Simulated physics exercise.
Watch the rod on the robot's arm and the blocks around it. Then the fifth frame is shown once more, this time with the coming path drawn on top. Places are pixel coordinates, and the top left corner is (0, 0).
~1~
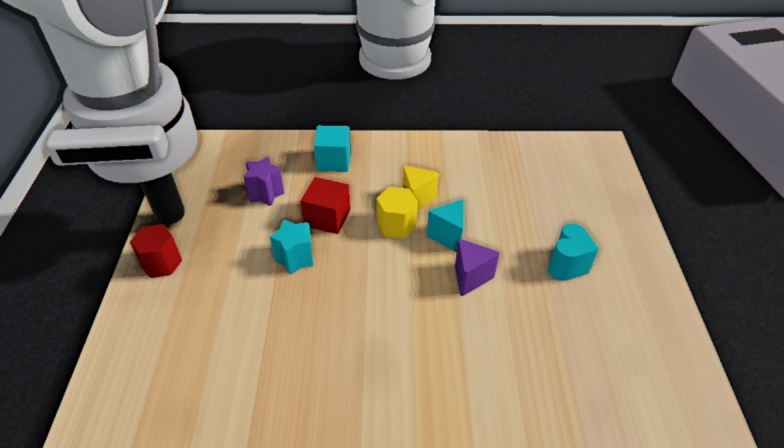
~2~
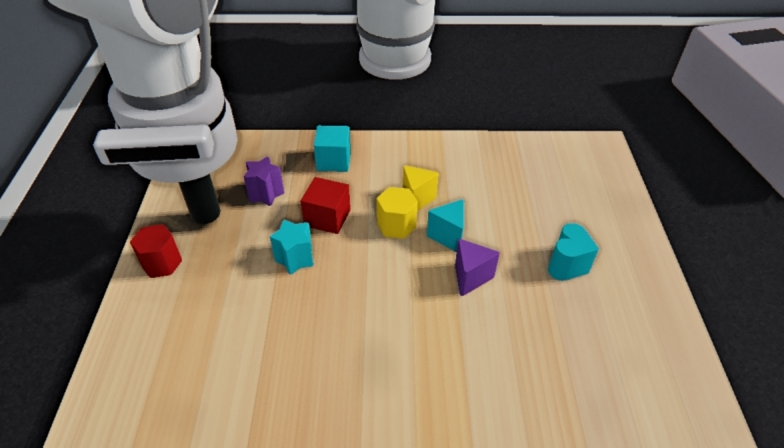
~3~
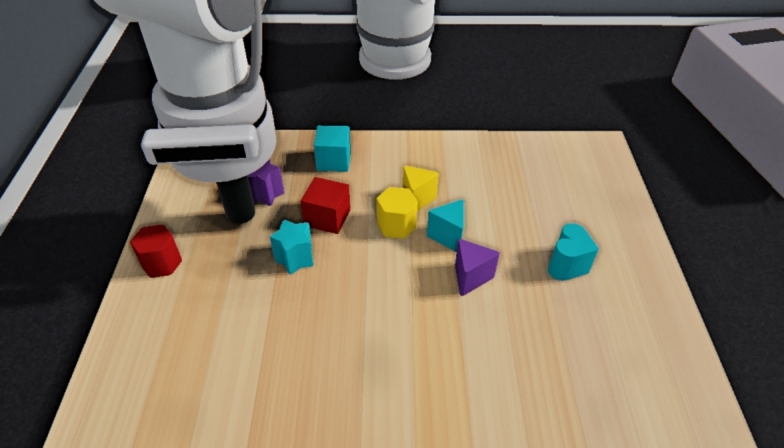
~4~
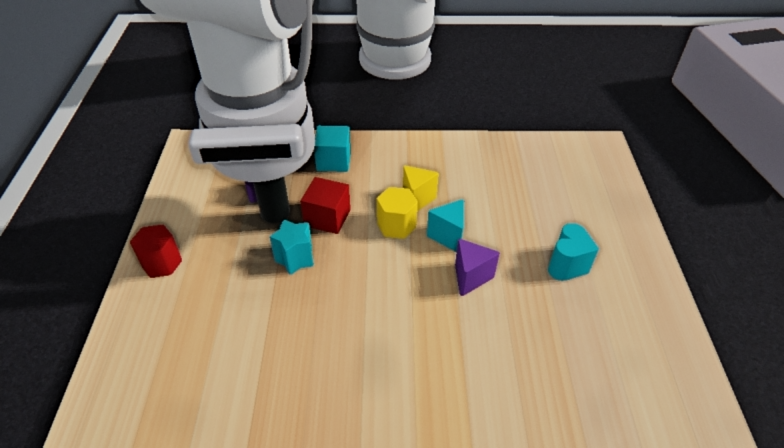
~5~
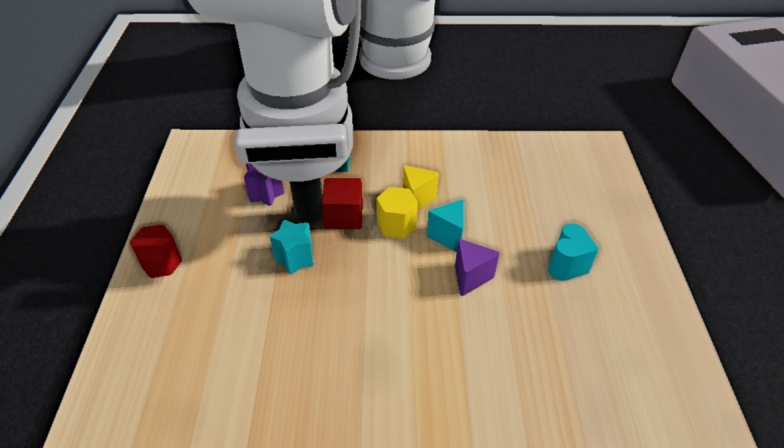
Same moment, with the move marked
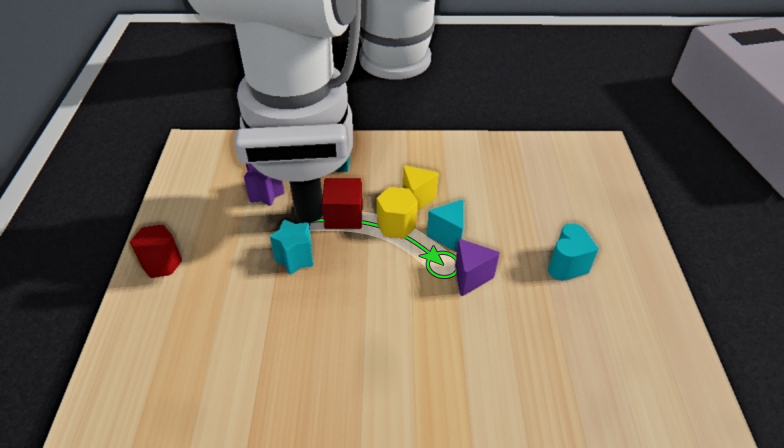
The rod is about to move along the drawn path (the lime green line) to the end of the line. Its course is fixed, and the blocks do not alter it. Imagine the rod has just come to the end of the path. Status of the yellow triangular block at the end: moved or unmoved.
At the end of the path, it will have moved.
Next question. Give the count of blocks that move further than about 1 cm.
My best guess is that three blocks or more move over 1 cm.
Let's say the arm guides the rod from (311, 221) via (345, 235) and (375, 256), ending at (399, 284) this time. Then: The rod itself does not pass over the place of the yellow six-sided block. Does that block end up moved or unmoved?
When the path is over, the yellow six-sided block has left its spot.
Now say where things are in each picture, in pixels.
The first frame shows lower end of the rod at (171, 215), tops of blocks, red square at (325, 192), yellow six-sided block at (397, 200), yellow triangular block at (418, 175), turquoise triangular block at (451, 212), turquoise heart at (576, 240).
The second frame shows rod at (206, 215), blocks as before.
The third frame shows rod at (241, 215), blocks as before.
The fourth frame shows rod at (276, 214), blocks as before.
The fifth frame shows rod at (310, 214), red square at (342, 190), yellow six-sided block at (397, 200), yellow triangular block at (418, 175), turquoise triangular block at (451, 212), turquoise heart at (576, 240).
The drawn path runs from (311, 221) over (360, 222) and (405, 237) to (443, 265).
The first path, step by step. One third of the way, rod at (360, 216); red square at (390, 186), turned 30° anticlockwise; yellow six-sided block at (430, 201), turned 40° clockwise; yellow triangular block at (423, 173), turned 35° anticlockwise; turquoise triangular block at (458, 216), turned 20° anticlockwise.
Two thirds of the way, rod at (406, 230); red square at (405, 182), turned 55° anticlockwise; yellow six-sided block at (435, 200), turned 55° clockwise; yellow triangular block at (428, 168), turned 45° anticlockwise; turquoise triangular block at (459, 217), turned 20° anticlockwise.
At the end, rod at (444, 258); red square at (405, 182), turned 55° anticlockwise; yellow six-sided block at (440, 200), turned 40° clockwise; yellow triangular block at (428, 168), turned 45° anticlockwise; turquoise triangular block at (472, 219), turned 45° anticlockwise; turquoise heart not moved.
